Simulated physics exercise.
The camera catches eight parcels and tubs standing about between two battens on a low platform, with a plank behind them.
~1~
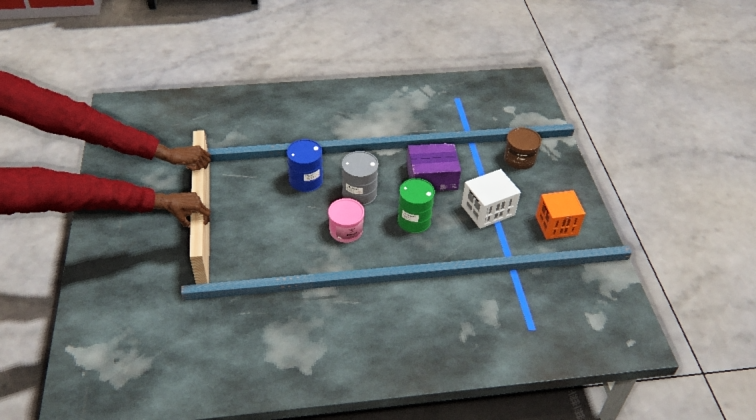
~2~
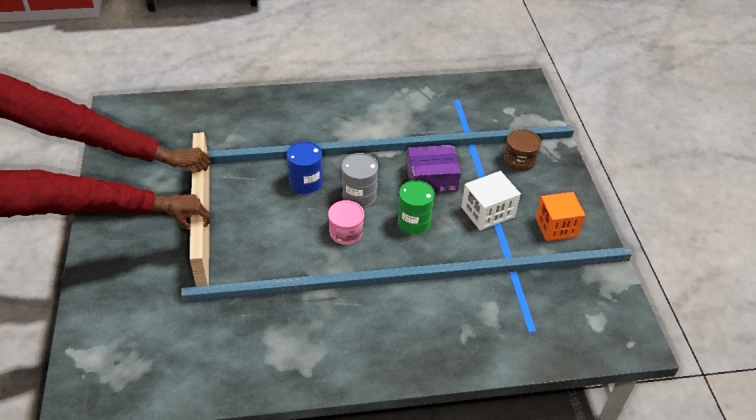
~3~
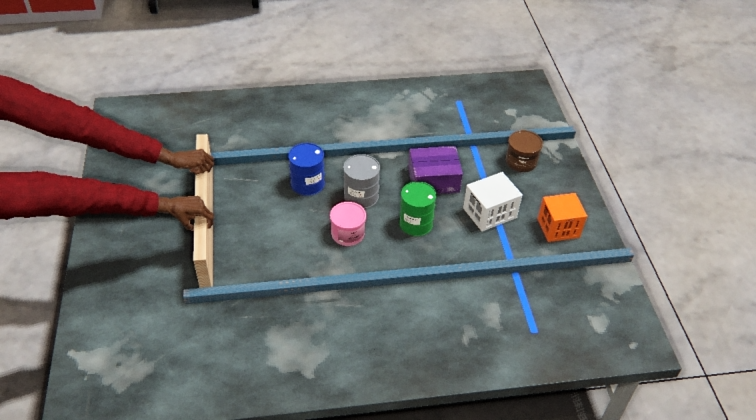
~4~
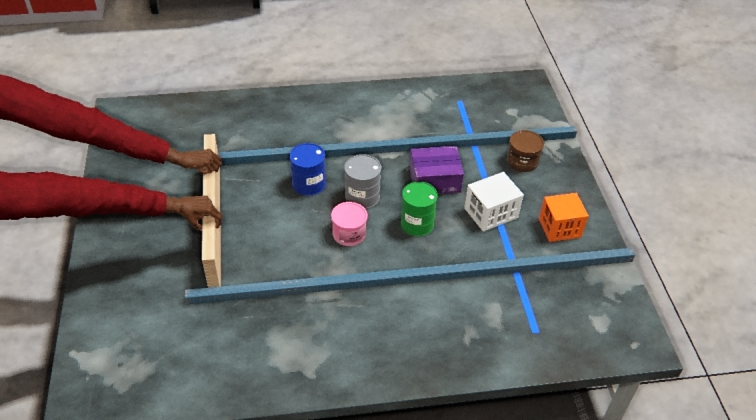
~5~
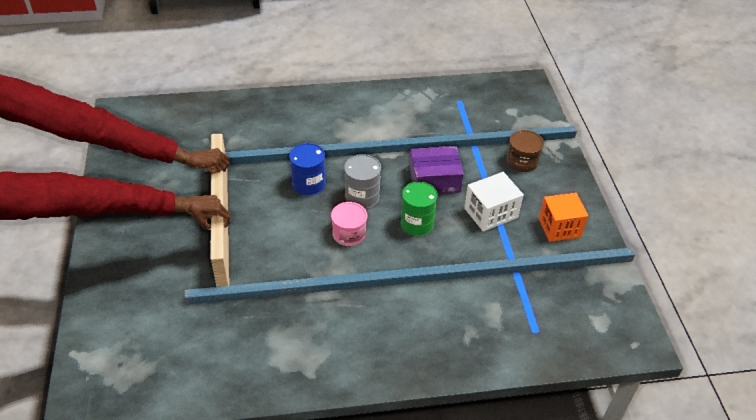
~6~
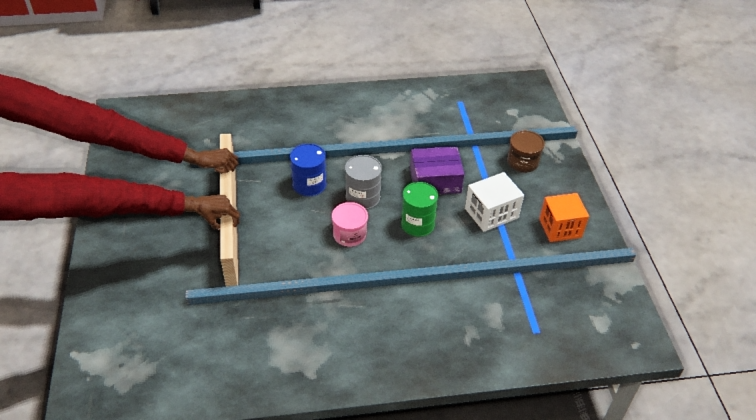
On a mottled grey-green tabletop, two red-sleeved arms slowly sliding a wooden plank right between blue rails toward unmoved colourful containers.
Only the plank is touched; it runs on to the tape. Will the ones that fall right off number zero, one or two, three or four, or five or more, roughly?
No fall happens.
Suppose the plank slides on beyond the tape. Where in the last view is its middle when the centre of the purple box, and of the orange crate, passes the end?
Purple box: (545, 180); orange crate: (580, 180).
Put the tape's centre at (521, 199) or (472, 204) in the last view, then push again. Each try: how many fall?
In order, the counts are 1 and 0.
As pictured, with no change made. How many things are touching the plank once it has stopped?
Count recorded: 3.
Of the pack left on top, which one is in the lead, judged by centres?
The brown pail.
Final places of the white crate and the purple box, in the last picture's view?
Listed in order, first is (571, 182) and the other is (540, 160).
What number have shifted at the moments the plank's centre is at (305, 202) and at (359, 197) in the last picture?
Tally at point one: 1; at point two: 3.
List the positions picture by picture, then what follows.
Orange crate (560, 215); brown pail (522, 149); white crate (490, 199); plank (201, 206); tape (490, 199), in the first picture.
Brown pail (522, 150); plank (201, 208), in the second picture.
White crate (492, 202); pink pail (348, 224), in the third picture.
Orange crate (563, 217); purple box (436, 171), in the fourth picture.
Brown pail (525, 151); blue canister (308, 169), in the fifth picture.
Orange crate (564, 218); brown pail (525, 152); white crate (494, 202); plank (229, 208); tape (493, 202), in the sixth picture.
Soon after, none off yet; orange crate at rest near (564, 218); brown pail at rest near (525, 152); white crate at rest near (494, 202).
Then, none off yet; orange crate at rest near (564, 218); brown pail at rest near (525, 152); white crate moving near (496, 201).
At rest, the number that fall off is zero.
